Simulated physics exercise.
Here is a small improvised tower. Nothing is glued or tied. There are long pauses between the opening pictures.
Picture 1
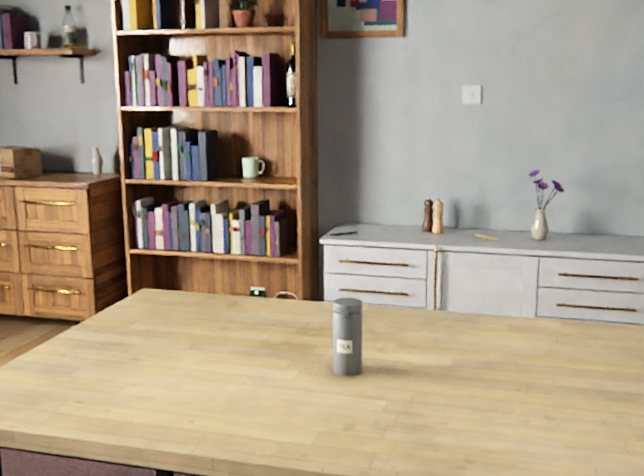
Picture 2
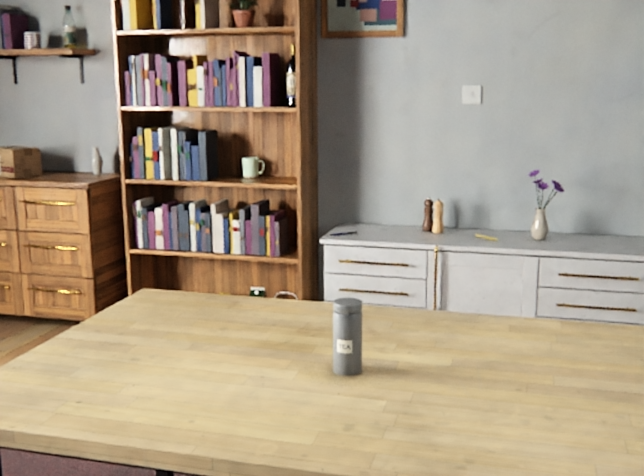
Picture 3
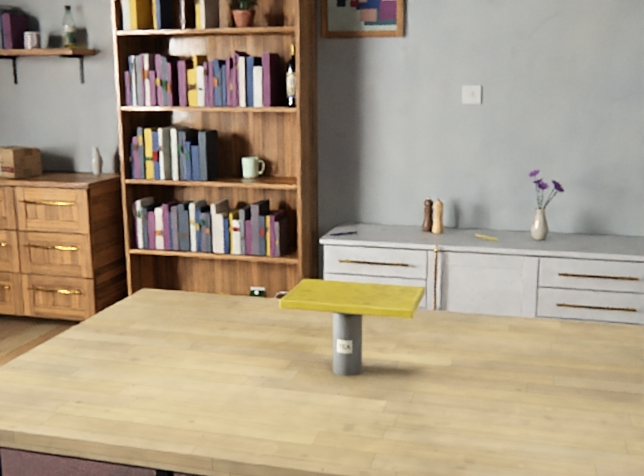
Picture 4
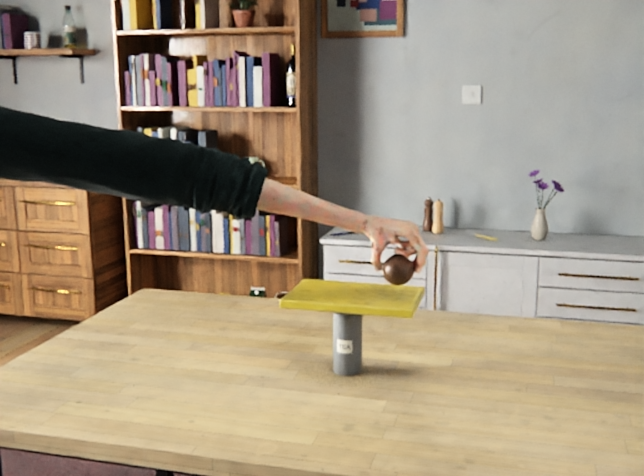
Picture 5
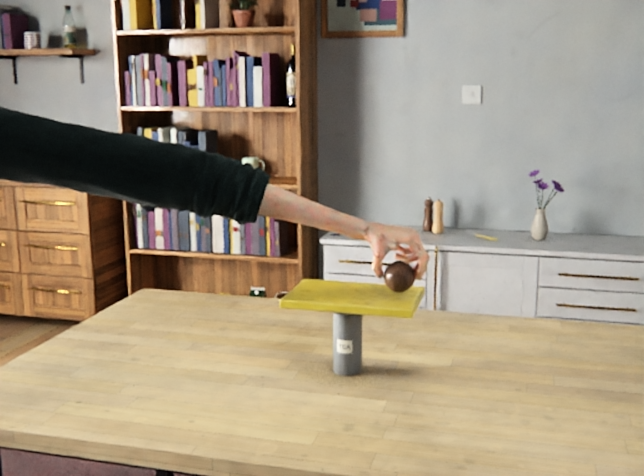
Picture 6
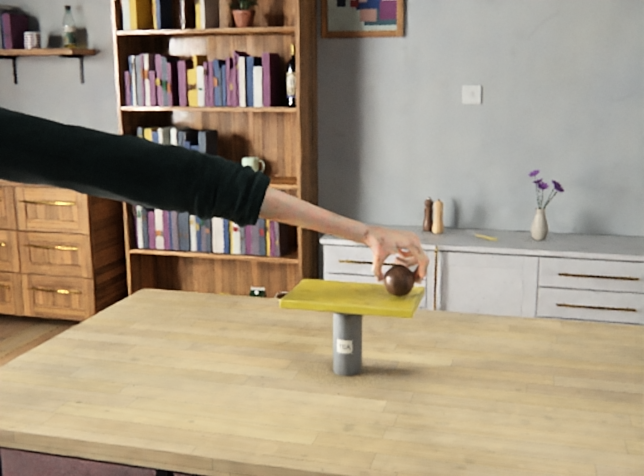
A hand on a dark-sleeved arm reaches in from the left and lowers a round brown onion slightly onto the right side of a yellow lid, which has appeared on top of a grey tin. The tin stands on a pale wooden table, with a bookcase behind and a white sideboard to the right. The room is seen from slightly above the tabletop, and the camera stays still.
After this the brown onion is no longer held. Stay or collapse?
The stack gives way.
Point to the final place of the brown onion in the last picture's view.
Around (420, 362).
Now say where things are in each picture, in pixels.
The last thing is not in view yet, in the first frame.
The last thing is not in view yet, in the second frame.
The last thing is not in view yet; yellow lid (354, 297), in the third frame.
Still above its spot; brown onion (398, 270); yellow lid (354, 297), in the fourth frame.
Still above its spot; brown onion (399, 277); yellow lid (354, 297), in the fifth frame.
In place under the hand; brown onion (399, 280); yellow lid (354, 297), in the sixth frame.
Then, 0.60 s past the last view, brown onion now fallen; yellow lid rocked 70° from its first pose.
Then, 1.10 s past the last view, yellow lid now fallen; grey jar rocked 40° from its first pose.
Finally, fallen, brown onion, yellow lid and grey jar. Final places as the last picture's camera would see them, brown onion near (420, 362). The stack loses its balance.
